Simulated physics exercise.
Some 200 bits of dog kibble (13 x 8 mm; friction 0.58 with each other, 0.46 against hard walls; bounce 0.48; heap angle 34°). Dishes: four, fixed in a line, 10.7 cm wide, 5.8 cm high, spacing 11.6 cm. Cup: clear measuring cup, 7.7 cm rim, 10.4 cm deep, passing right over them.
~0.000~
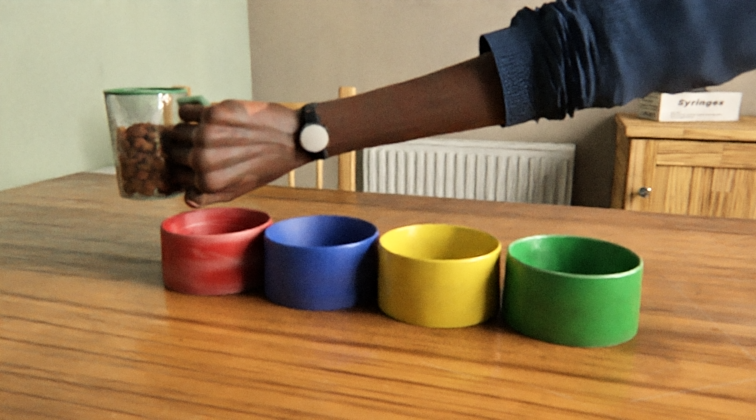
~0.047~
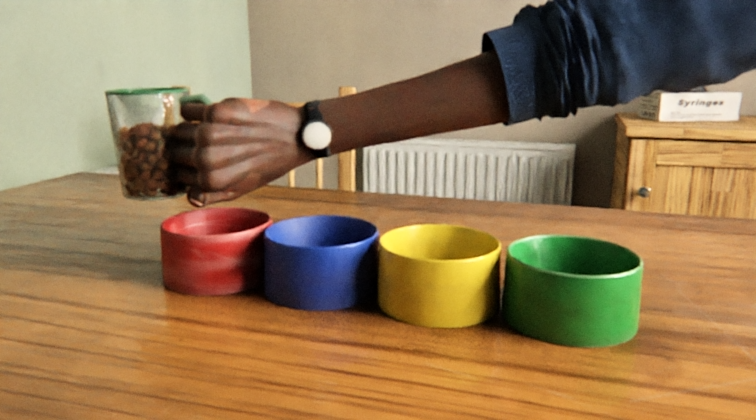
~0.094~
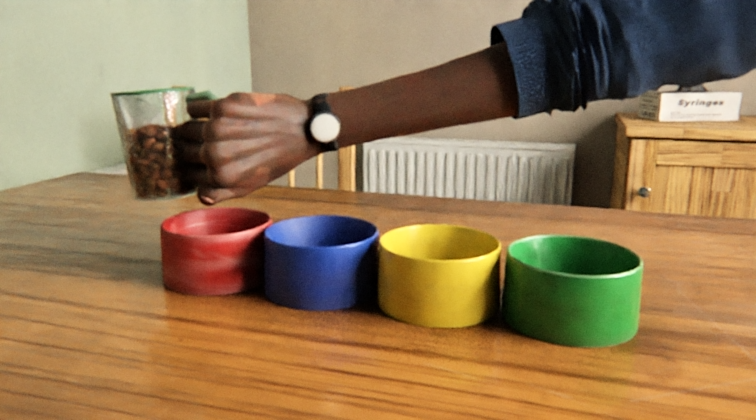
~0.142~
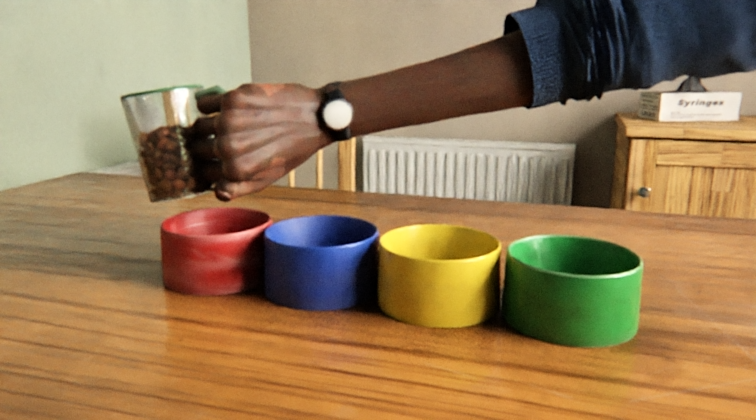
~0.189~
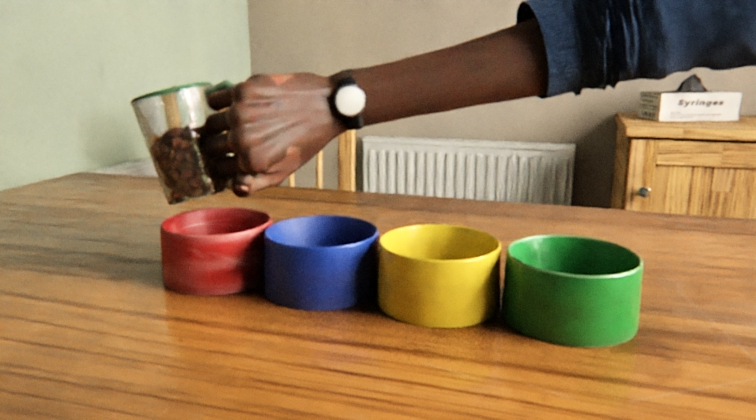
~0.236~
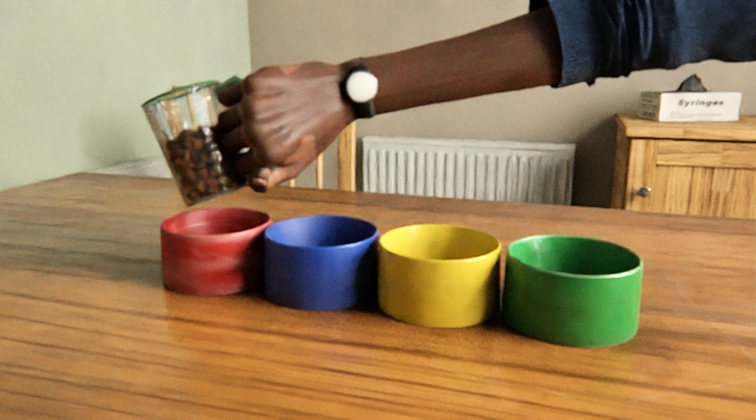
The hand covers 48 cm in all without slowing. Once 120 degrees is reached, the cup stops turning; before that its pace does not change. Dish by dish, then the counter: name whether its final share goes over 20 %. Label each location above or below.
Labels - red: Below, blue: Below, green: Above, yellow: Above, counter: Below.
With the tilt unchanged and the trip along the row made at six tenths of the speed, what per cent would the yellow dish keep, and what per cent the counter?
Then the yellow dish gets 10 and the counter 10.
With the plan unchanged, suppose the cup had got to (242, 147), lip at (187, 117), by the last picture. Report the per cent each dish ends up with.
Then red 0, blue 0, green 100, and yellow 0.
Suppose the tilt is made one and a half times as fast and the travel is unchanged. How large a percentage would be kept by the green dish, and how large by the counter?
It would be green 0 and counter 10.
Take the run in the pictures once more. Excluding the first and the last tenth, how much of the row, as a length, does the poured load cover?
Length: Approx. 15 cm.
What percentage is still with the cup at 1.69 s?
It comes out close to 5 per cent.
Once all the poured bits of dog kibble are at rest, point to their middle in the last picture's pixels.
Look around (524, 299) in the last picture.
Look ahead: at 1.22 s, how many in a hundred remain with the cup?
I reckon around 65 per cent.
After 0.82 s, tilt 88 degrees; cup holds 100 %.
Then, at 1.22 s, tilt 120 degrees; cup holds 65 %, yellow 35 %.
Then, at 1.69 s, tilt 120 degrees; cup holds 5 %, green 45 %, yellow 40 %.
At rest (2.5 s), red 0 %, blue 0 %, green 50 %, yellow 40 %, counter 5 %.
